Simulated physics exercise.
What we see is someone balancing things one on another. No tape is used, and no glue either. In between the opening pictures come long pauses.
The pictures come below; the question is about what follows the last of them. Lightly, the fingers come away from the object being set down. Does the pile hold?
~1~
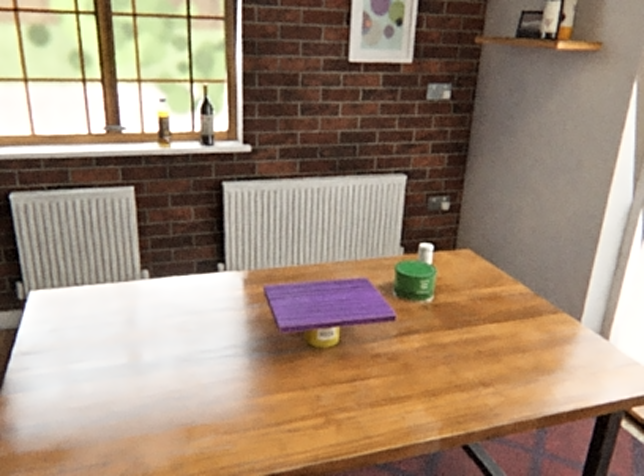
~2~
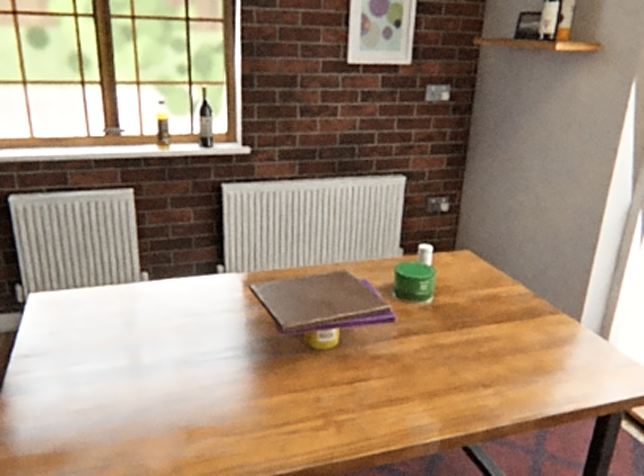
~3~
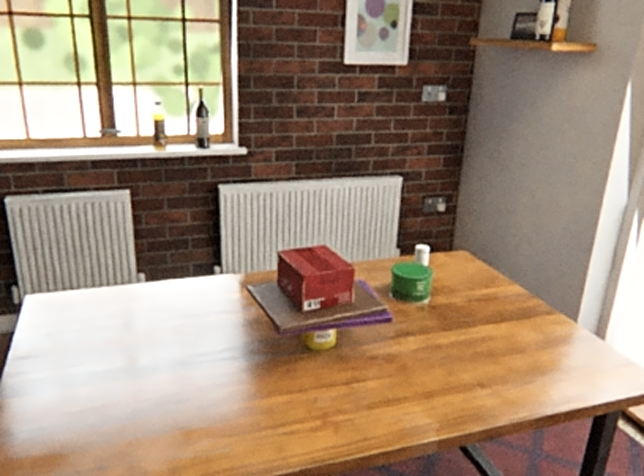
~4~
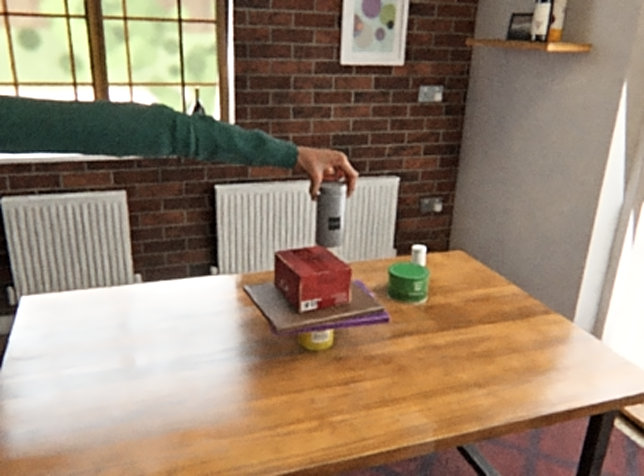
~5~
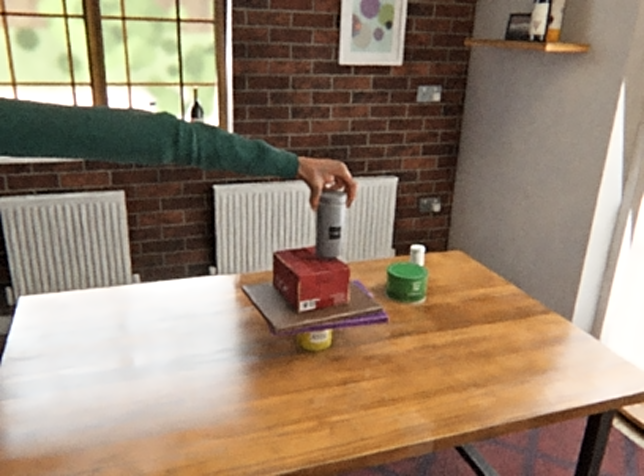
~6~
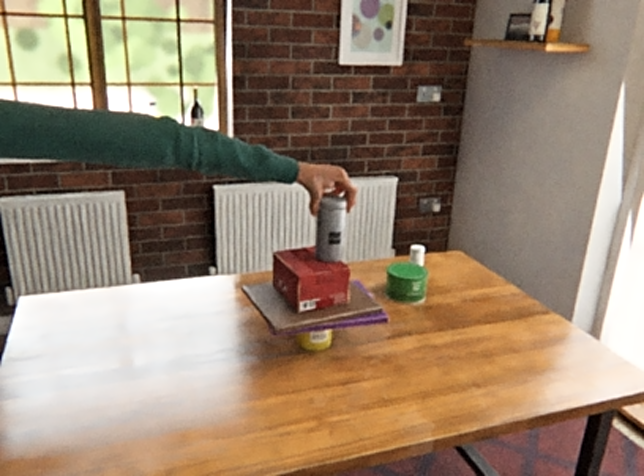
Safe to say it works.
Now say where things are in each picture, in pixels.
In the first frame, the last thing is not in view yet.
In the second frame, the last thing is not in view yet.
In the third frame, the last thing is not in view yet.
In the fourth frame, still above its spot; grey jar (331, 214); red box (312, 277).
In the fifth frame, still above its spot; grey jar (331, 223).
In the sixth frame, set down, still held; grey jar (330, 229).
Then, 0.40 s past the last view, nothing moves.
Then, 1.40 s past the last view, grey jar resting near (331, 229).
Finally, all 7 still in place. Final places as the last picture's camera would see them, grey jar near (331, 229). The pile stays up.
